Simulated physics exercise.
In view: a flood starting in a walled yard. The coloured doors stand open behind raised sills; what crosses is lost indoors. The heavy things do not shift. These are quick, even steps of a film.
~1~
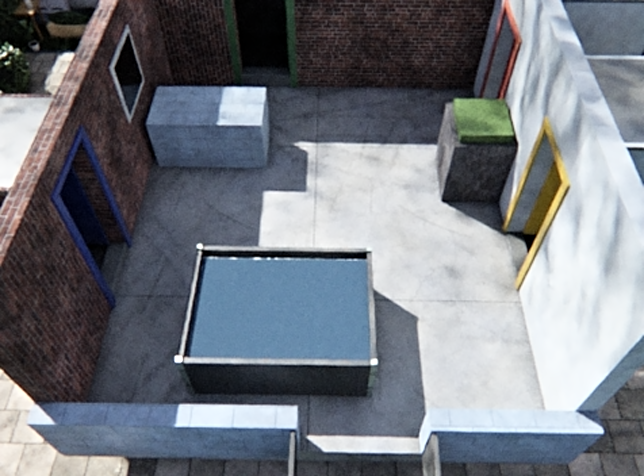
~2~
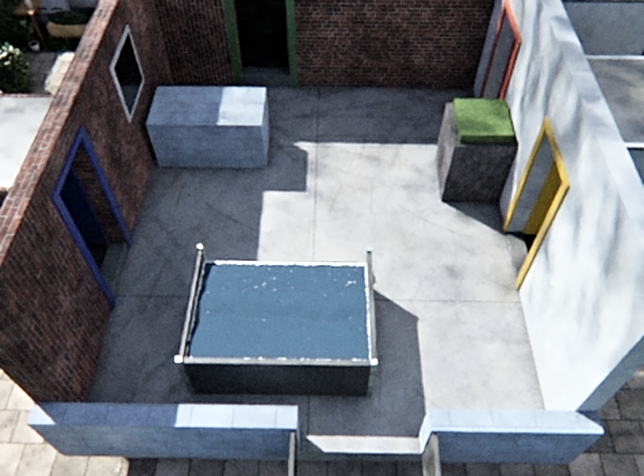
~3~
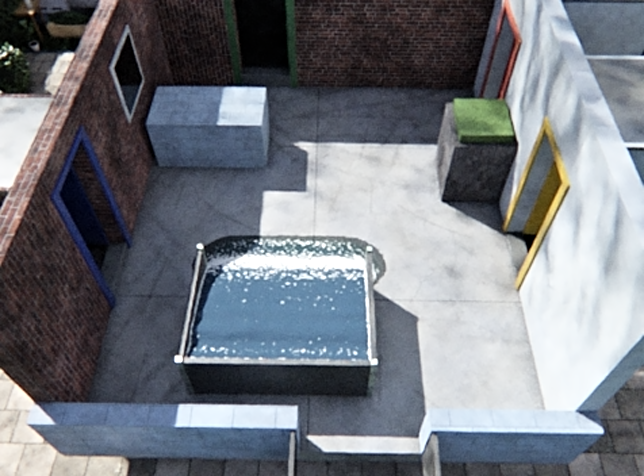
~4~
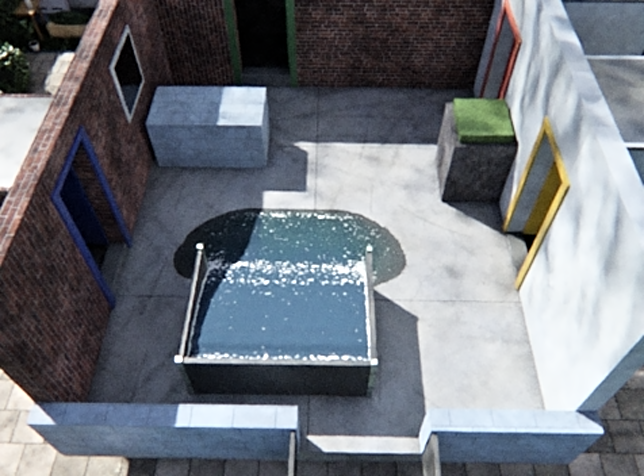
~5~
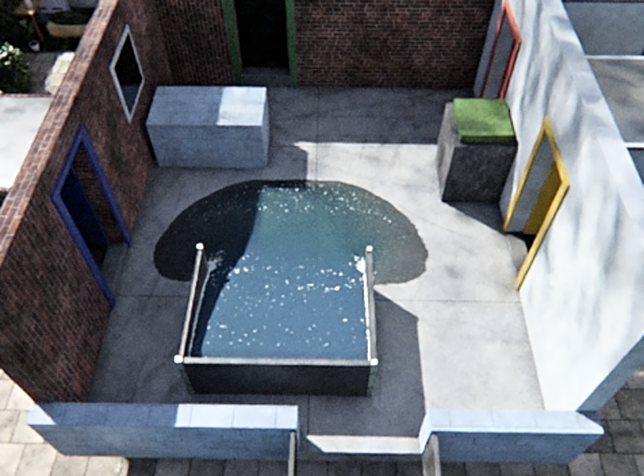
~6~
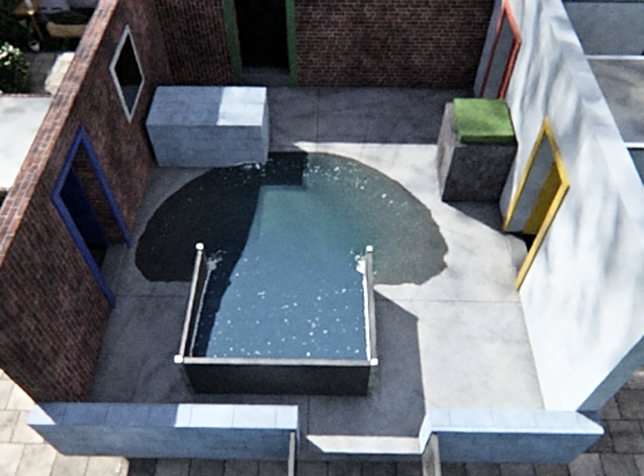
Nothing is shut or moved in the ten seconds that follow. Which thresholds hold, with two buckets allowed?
In the end: The yellow door lets in a lot; the red door lets in a lot; the blue door admits no more than that; the green door admits no more than that.
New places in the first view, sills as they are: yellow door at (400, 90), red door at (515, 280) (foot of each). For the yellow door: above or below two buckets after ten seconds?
My reading: The yellow one lets more in.
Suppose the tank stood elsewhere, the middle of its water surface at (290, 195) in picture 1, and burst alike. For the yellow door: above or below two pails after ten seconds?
In short: Yellow lets less in.
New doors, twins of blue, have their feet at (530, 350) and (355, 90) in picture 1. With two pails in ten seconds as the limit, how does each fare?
In turn: Holds, floods.
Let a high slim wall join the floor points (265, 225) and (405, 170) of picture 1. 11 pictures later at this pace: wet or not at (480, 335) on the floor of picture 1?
At that place: Clear.
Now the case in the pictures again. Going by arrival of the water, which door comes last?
The red one.
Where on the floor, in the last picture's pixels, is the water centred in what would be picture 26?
Roughly at (307, 176).
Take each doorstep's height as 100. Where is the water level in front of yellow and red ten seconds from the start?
About 160 and 300 per cent.
A moment on, water covers 50 % of the floor; the yellow door not reached, the red door not reached, the blue door wet at the sill, nothing in, the green door wet at the sill, nothing in.
Next, water covers 60 % of the floor; the yellow door wet at the sill, nothing in, the red door not reached, the blue door wet at the sill, nothing in, the green door under two buckets in.
Then, water covers 80 % of the floor; the yellow door under two buckets in, the red door over two buckets in, the blue door wet at the sill, nothing in, the green door under two buckets in.
Later, water covers 85 % of the floor; the yellow door under two buckets in, the red door far over two buckets in, the blue door wet at the sill, nothing in, the green door under two buckets in.
In the end, water covers 100 % of the floor; the yellow door over two buckets in, the red door far over two buckets in, the blue door wet at the sill, nothing in, the green door under two buckets in.
